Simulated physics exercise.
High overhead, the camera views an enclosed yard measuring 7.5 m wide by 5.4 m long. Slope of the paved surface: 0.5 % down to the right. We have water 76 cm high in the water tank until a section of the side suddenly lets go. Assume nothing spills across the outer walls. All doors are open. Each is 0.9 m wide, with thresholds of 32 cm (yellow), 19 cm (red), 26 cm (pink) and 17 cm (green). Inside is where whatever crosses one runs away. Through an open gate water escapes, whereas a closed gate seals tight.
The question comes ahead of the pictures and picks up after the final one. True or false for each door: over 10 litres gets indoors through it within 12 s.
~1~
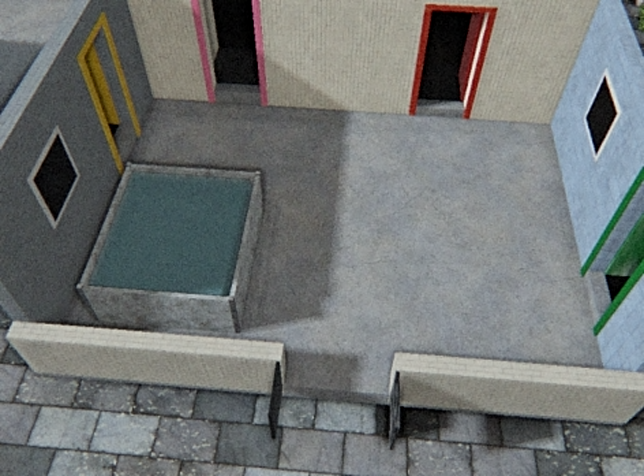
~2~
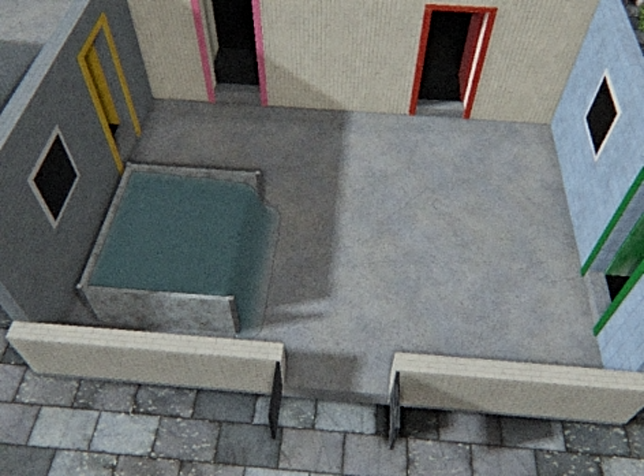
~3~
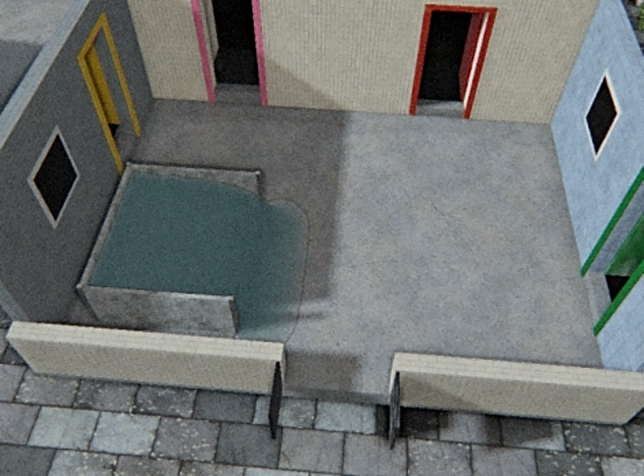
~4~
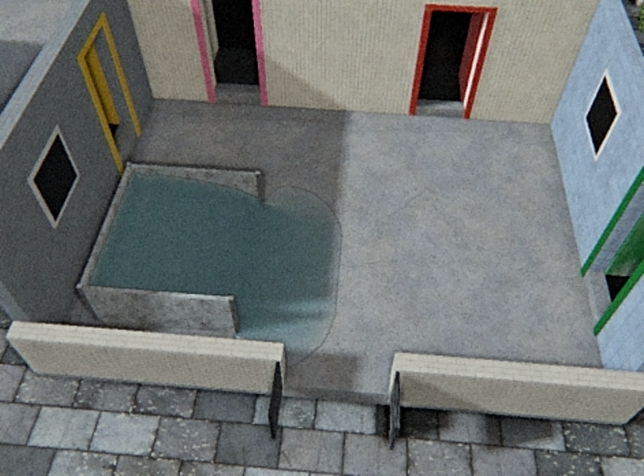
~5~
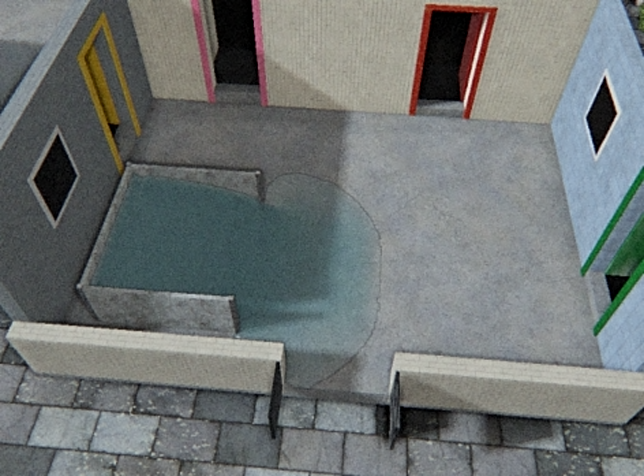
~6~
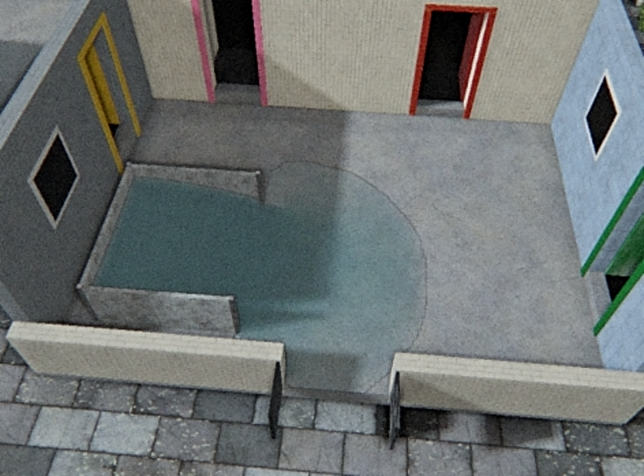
Yellow door - false, red door - false, pink door - false, green door - true.
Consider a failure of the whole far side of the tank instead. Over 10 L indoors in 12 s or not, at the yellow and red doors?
Yellow stays inside, red stays inside, judged against that limit.
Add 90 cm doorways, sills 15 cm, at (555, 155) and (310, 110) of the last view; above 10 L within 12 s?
First door beyond the limit, second door short of the limit.
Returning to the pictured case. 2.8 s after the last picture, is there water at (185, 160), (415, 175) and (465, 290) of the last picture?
The first point is not yet hit, the second is awash and the third is awash.
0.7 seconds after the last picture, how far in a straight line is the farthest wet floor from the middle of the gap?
I'd say close to 5.0 m.
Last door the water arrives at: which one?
The yellow door.
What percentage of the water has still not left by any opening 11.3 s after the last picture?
I'd put it at some 80 percent still there.
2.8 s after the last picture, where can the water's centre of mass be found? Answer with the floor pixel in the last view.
Centre: Approx. (421, 252) px.
Then, 0.7 s after the last picture water covers 55 % of the floor and is deepest (28 cm) near (261, 288); yellow door not reached, red door not reached, pink door not reached, green door 22 cm at the sill, 0 L in.
Then, 1.5 s after the last picture water covers 65 % of the floor and is deepest (45 cm) near (584, 394); yellow door not reached, red door 3 cm at the sill, 0 L in, pink door not reached, green door 34 cm at the sill, 52 L in.
Then, 2.8 s after the last picture water covers 65 % of the floor and is deepest (33 cm) near (548, 149); yellow door not reached, red door 7 cm at the sill, 0 L in, pink door not reached, green door 27 cm at the sill, 147 L in.
Then, 6.3 s after the last picture water covers 85 % of the floor and is deepest (14 cm) near (551, 217); yellow door not reached, red door 13 cm at the sill, 0 L in, pink door 6 cm at the sill, 0 L in, green door 9 cm at the sill, 168 L in.
Then, 11.3 s after the last picture water covers 95 % of the floor and is deepest (12 cm) near (271, 124); yellow door 10 cm at the sill, 0 L in, red door 6 cm at the sill, 0 L in, pink door 11 cm at the sill, 0 L in, green door 8 cm at the sill, 168 L in.
